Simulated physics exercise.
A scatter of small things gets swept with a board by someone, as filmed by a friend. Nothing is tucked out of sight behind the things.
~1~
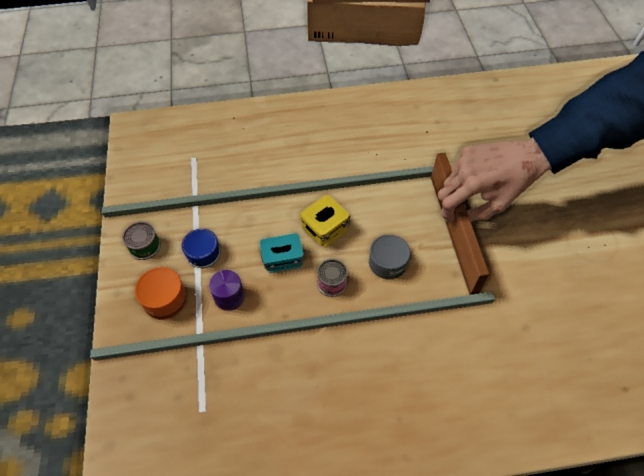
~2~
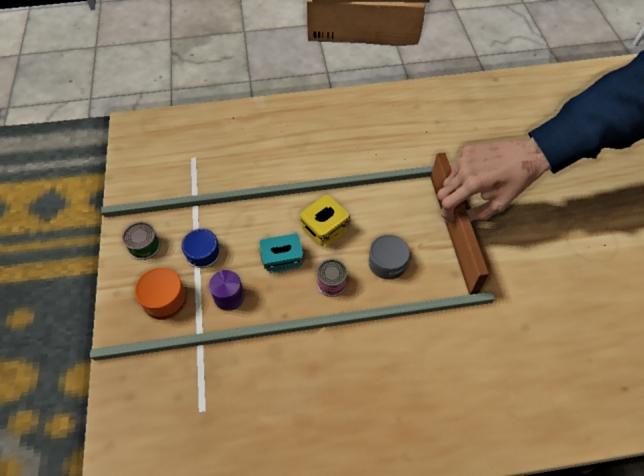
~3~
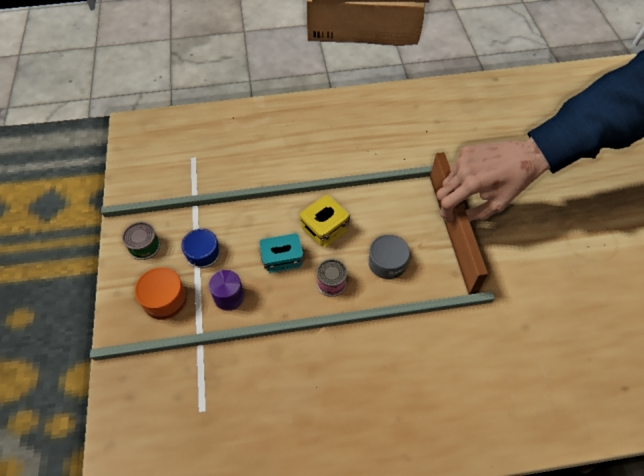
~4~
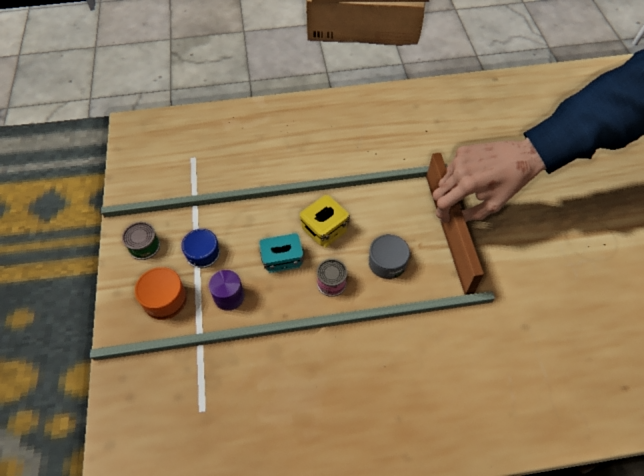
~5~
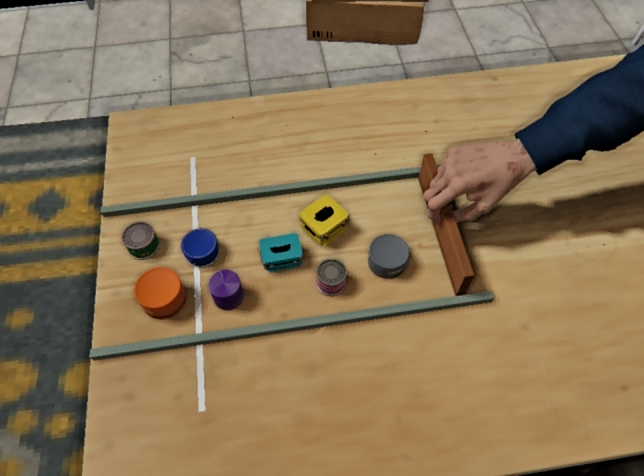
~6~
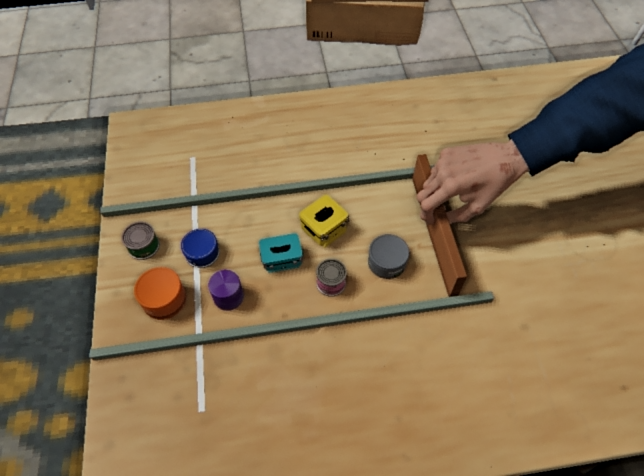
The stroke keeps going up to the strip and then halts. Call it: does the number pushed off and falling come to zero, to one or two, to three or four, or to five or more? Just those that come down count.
It comes to zero.
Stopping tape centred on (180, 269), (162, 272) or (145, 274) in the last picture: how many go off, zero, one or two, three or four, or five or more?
One or two; either one or two; three or four.
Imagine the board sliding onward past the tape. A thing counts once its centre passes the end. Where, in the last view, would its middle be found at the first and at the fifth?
At (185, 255) for the first, at (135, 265) for the fifth.
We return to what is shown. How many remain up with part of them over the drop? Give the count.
The total comes out at 1.
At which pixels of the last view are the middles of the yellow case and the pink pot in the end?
Yellow case: About (175, 231); pink pot: About (182, 320).
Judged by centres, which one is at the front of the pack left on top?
That's the green pot, it ends up nearest.
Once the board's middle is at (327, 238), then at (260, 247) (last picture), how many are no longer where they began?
Up to then 4, and up to the other point 6.
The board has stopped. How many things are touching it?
That comes to 3.
A little later, none off yet; green pot at rest near (141, 241); orange tub at rest near (161, 294); blue tin at rest near (201, 249).
Next, none off yet; green pot at rest near (141, 241); orange tub at rest near (161, 294); blue tin shifted about its own width near (178, 243).
When it is over, the number that fall off is zero.
